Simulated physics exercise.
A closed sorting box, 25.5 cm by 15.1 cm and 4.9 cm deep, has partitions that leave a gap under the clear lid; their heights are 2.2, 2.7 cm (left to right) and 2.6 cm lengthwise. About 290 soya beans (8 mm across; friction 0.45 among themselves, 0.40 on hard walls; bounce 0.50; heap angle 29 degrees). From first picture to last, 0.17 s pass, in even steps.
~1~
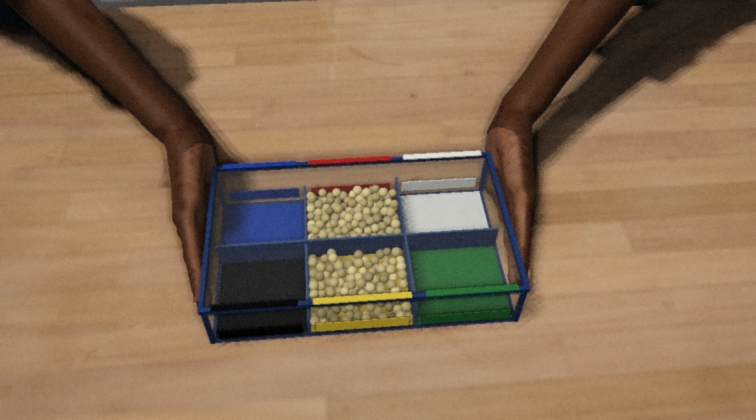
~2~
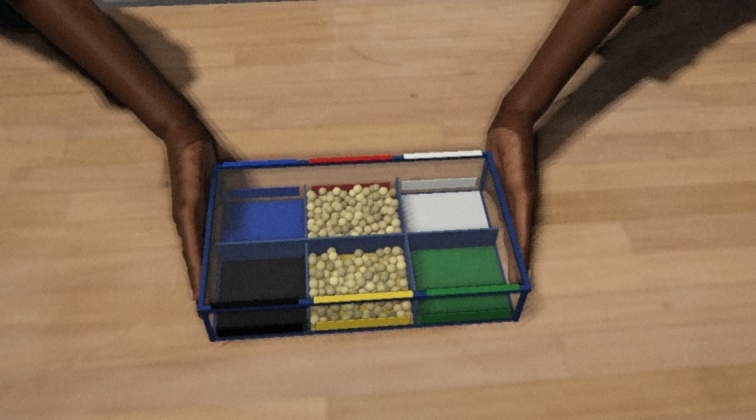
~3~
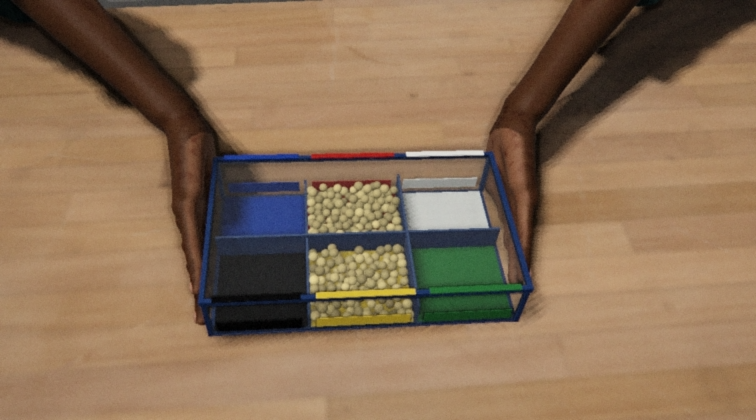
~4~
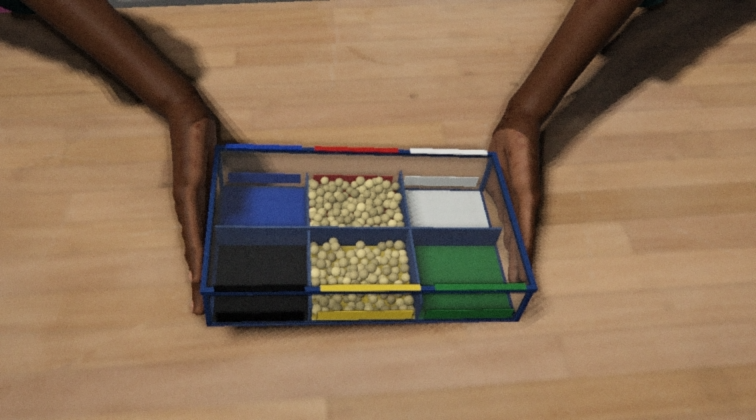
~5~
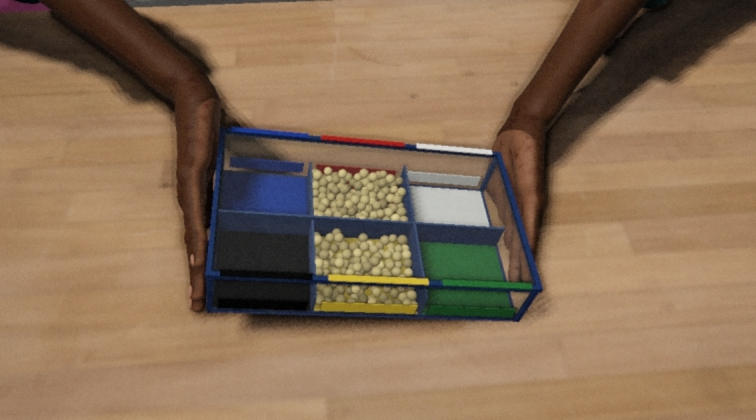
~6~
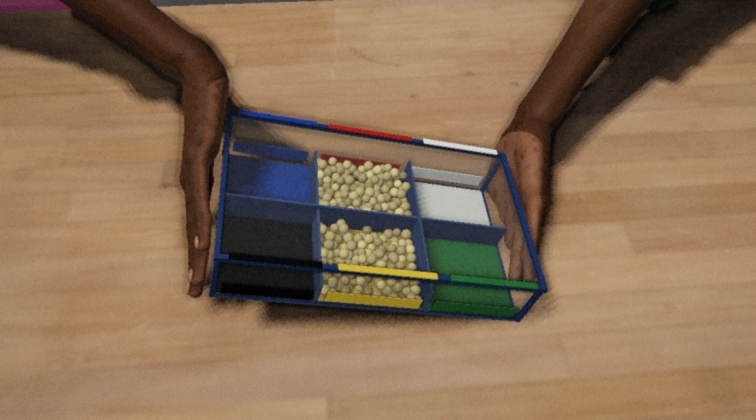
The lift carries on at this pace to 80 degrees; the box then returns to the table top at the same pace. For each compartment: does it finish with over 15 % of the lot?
Red compartment: Over; blue compartment: Under; green compartment: Over; yellow compartment: Over; white compartment: Over; black compartment: Under.
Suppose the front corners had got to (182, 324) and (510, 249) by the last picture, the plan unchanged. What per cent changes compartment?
In that case some 80 per cent.
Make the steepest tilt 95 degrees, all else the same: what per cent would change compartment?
About 80 per cent.
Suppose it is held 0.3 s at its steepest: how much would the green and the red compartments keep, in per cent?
In that case green 20; red 25.
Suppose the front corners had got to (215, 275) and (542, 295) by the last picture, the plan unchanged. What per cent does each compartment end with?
Red 15; blue 0; green 50; yellow 25; white 10; black 0.
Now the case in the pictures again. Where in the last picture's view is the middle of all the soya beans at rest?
Near (417, 241).
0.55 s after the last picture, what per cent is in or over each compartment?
Red 45; blue 0; green 5; yellow 40; white 15; black 0.
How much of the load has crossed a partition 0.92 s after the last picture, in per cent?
Some 50 per cent.
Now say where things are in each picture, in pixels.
The first frame shows box tilt 0 degrees, front corners at (204, 309) and (524, 287); red 60 %, yellow 40 %.
The second frame shows box tilt 1 degrees, front corners at (204, 307) and (525, 287).
The third frame shows box tilt 3 degrees, front corners at (204, 300) and (527, 287).
The fourth frame shows box tilt 6 degrees, front corners at (206, 289) and (531, 287), lowest corner right front.
The fifth frame shows box tilt 11 degrees, front corners at (212, 273) and (536, 287), lowest corner right front.
The sixth frame shows box tilt 16 degrees, front corners at (220, 256) and (541, 287), lowest corner right front; red 60 %, yellow 40 %.
Then, 0.55 s after the last picture, tilt 80 degrees; red 45 %, green 5 %, yellow 40 %, white 15 %.
Then, 0.92 s after the last picture, tilt 34 degrees; red 25 %, green 20 %, yellow 25 %, white 30 %.
Then, 1.37 s after the last picture, tilt 0 degrees; red 25 %, green 20 %, yellow 25 %, white 30 %.
In the end, red 25 %, blue 0 %, green 20 %, yellow 25 %, white 30 %, black 0 %.
